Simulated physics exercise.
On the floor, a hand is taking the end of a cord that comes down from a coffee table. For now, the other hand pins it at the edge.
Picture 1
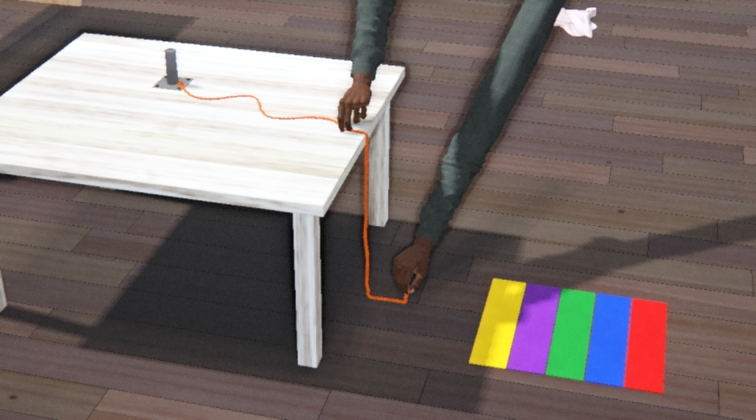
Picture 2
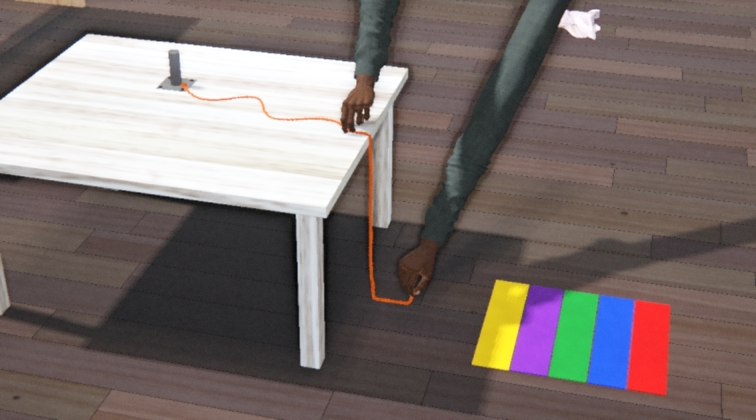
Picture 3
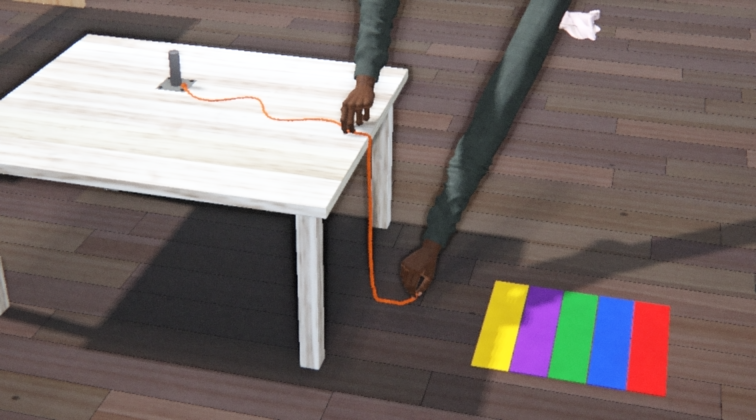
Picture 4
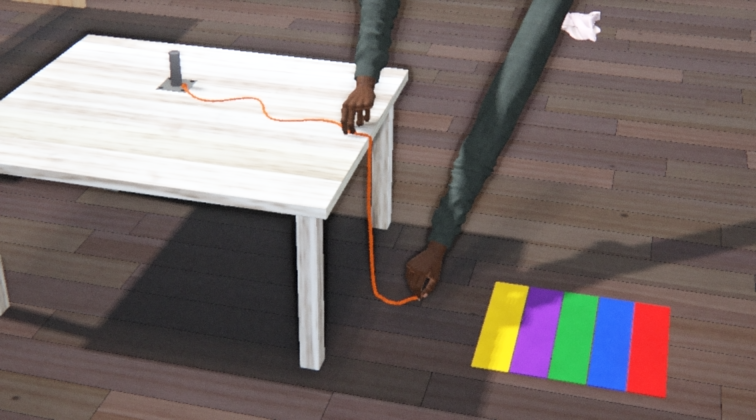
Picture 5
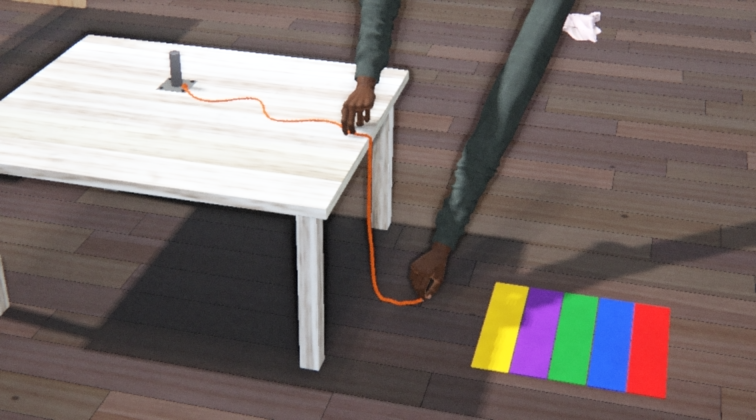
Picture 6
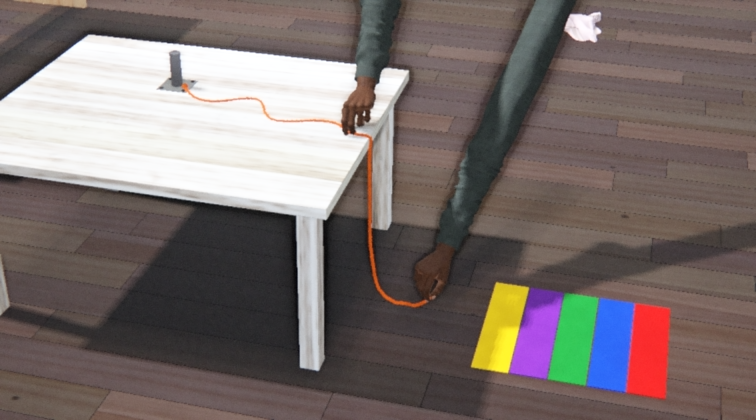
A hand slowly draws an orange cord's end rightward while another hand pins it above.
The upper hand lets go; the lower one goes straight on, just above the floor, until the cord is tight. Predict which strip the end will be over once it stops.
I would say the green strip.
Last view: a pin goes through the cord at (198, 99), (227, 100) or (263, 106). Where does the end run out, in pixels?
Try by try, around (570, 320), (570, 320) and (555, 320).
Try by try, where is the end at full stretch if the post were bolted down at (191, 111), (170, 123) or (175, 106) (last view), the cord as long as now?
Around (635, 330), then (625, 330), then (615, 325).
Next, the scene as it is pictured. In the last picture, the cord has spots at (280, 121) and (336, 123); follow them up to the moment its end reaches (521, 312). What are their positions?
First point (318, 119), second point (367, 132).
A little later, end near (521, 312); over yellow.
Next, end near (559, 318); over green.
When it is tight, end near (584, 322); over green. The end stops over the green strip.
